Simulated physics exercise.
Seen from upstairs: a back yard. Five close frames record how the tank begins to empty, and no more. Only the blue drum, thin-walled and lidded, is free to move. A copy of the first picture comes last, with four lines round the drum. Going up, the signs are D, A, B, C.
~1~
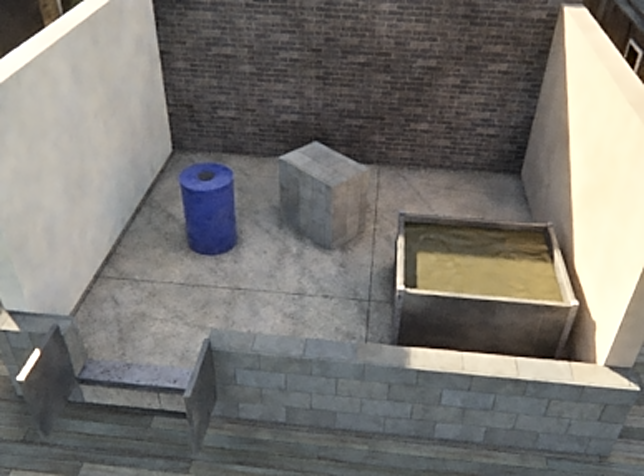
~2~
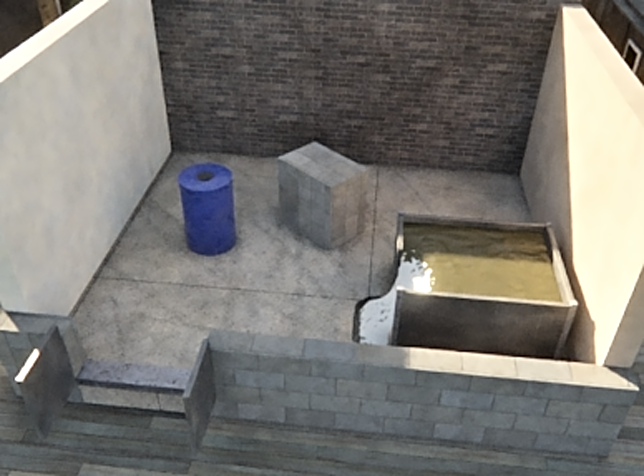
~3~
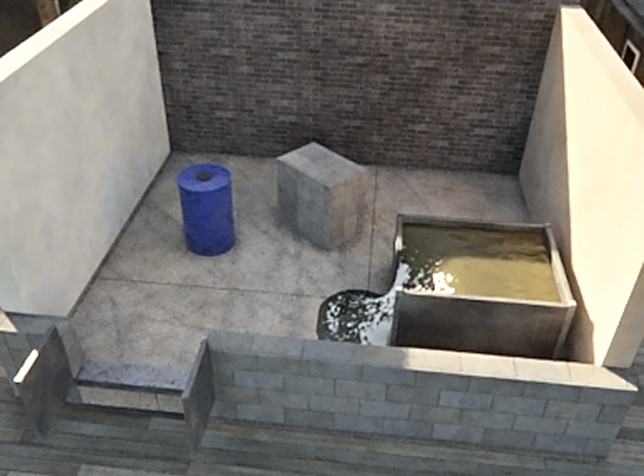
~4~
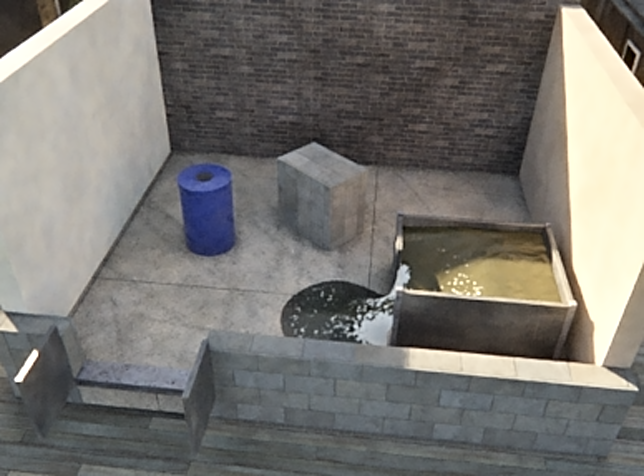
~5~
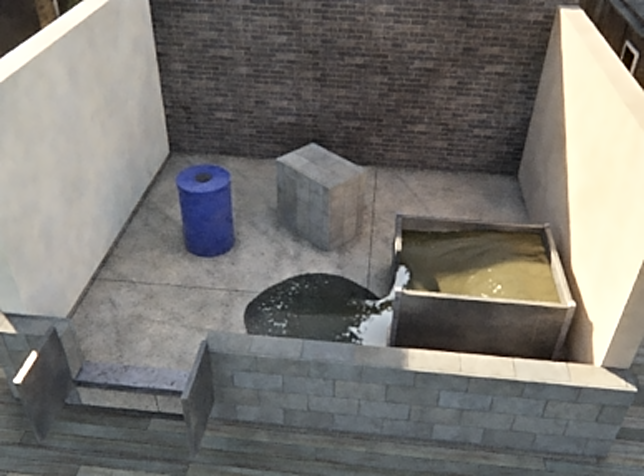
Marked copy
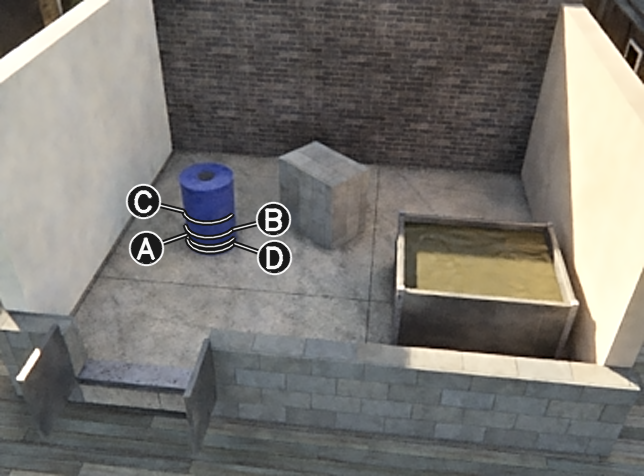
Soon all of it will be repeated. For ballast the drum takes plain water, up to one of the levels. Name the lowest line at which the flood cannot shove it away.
Choose A.
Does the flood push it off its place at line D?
Yes.
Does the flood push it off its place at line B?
No, that is safe.
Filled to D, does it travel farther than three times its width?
No, it does not.
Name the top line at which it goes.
Line D.
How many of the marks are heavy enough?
Three of them.
On the marked copy, A at (205, 246); B at (204, 237); C at (203, 222); D at (206, 251); from the bottom up D, A, B, C.
If A is chosen, it does not move.
If B is chosen, it does not move.
If C is chosen, it does not move.
If D is chosen, it is pushed about twice its own width away.
